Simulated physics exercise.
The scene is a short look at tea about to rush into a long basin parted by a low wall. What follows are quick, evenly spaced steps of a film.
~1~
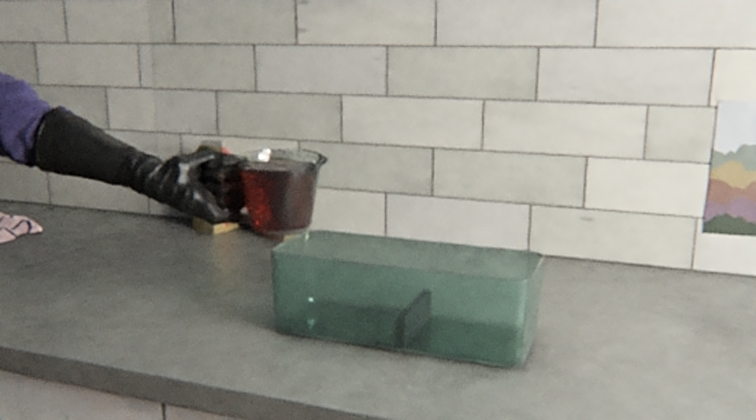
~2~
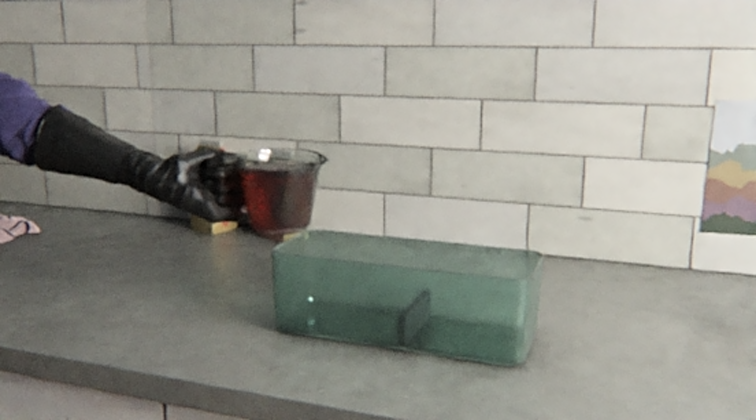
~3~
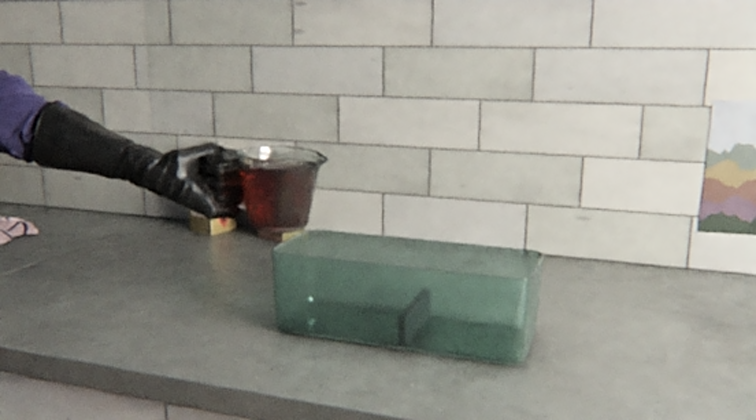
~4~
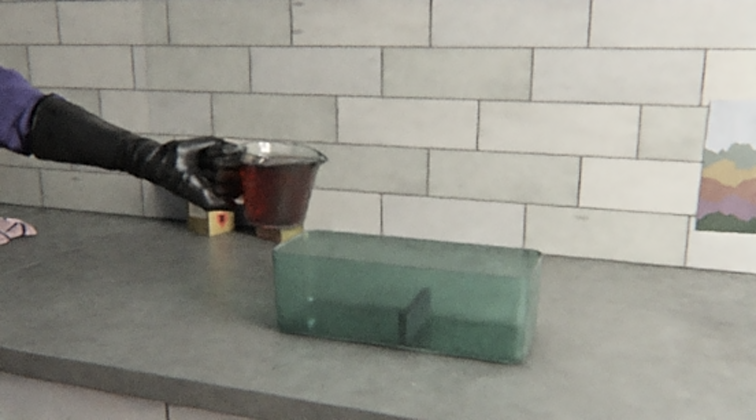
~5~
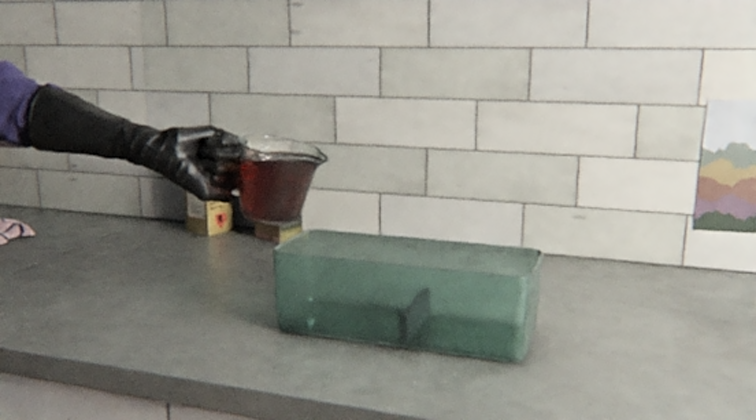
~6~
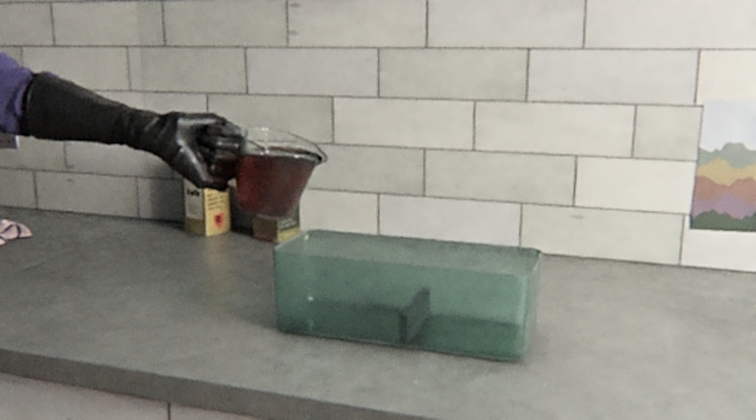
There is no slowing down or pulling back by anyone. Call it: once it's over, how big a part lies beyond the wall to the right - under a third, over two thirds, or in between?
Under a third.
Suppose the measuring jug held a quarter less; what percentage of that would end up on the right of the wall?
I'd say roughly 5 percent.
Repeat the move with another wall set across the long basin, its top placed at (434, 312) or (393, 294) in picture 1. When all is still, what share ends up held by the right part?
About 10 per cent, then about 60 per cent.
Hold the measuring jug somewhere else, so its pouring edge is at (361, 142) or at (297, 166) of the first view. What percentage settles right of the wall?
The first gives 85 %, the second 10 %.
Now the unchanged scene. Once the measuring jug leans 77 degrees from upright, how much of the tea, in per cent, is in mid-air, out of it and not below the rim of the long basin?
I'd put it near 25 per cent.
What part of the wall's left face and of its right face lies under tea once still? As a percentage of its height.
It settles around 60 on the left side and around 10 on the right side.
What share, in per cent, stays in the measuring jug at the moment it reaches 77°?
Roughly 60 percent remains at that point.
A moment on, the measuring jug is tipped on its side and 61 per cent is still to pour, 12 is left of the wall and 0 right of it.
Next, the measuring jug is tipped right over and 5 per cent is still to pour, 74 is left of the wall and 3 right of it.
Then the measuring jug is tipped right over and 0 per cent is still to pour, 88 is left of the wall and 6 right of it.
Later the measuring jug is tipped right over and 0 per cent is still to pour, 85 is left of the wall and 9 right of it.
At rest 85 per cent lies left of the wall, 10 right of it and 5 outside.
